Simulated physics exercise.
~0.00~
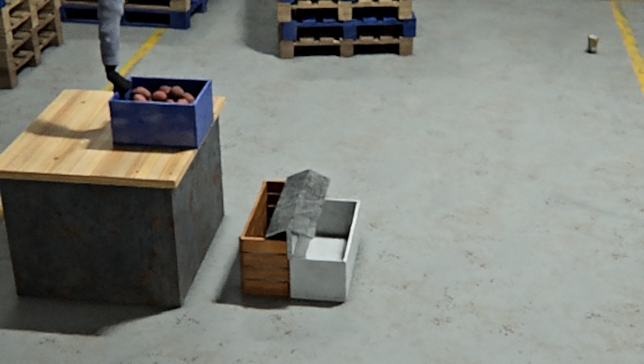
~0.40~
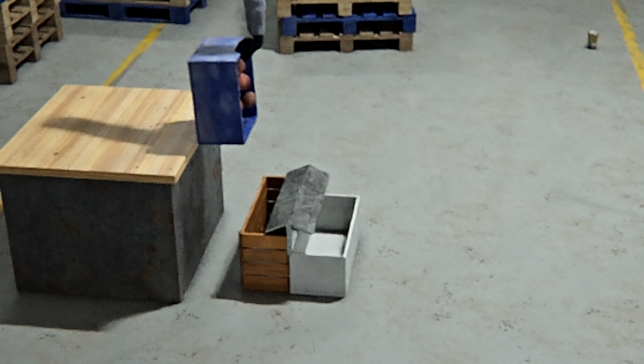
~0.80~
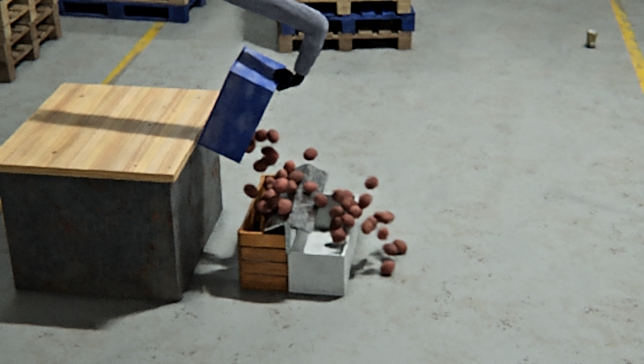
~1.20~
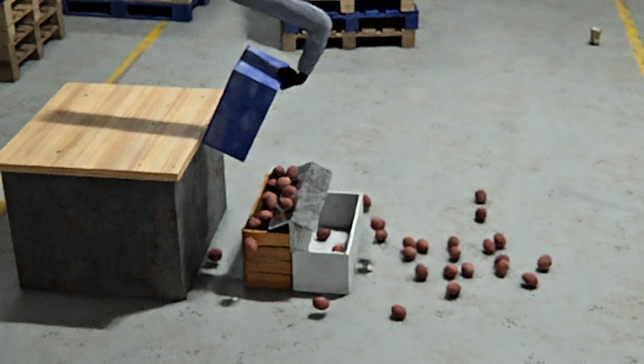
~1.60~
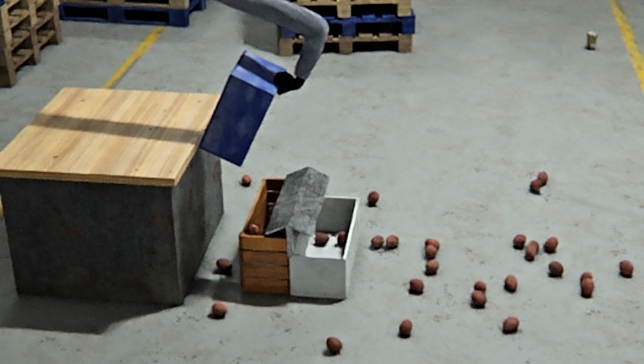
To begin with, a blue crate of red potatoes sits at the end of a wood-topped bench, gripped by a gloved hand, with a wooden box and a white tote on the floor below. The arm swings the crate off to the right and turns it onto its side. It tips further, and the potatoes pour out over the grey ridge between the two containers. Some drop into the wooden box, while many bounce and roll away to the right. Finally, the crate hangs tilted and still, a few potatoes lie in the tote, and many are scattered across the floor beyond it, with a few near the bench.
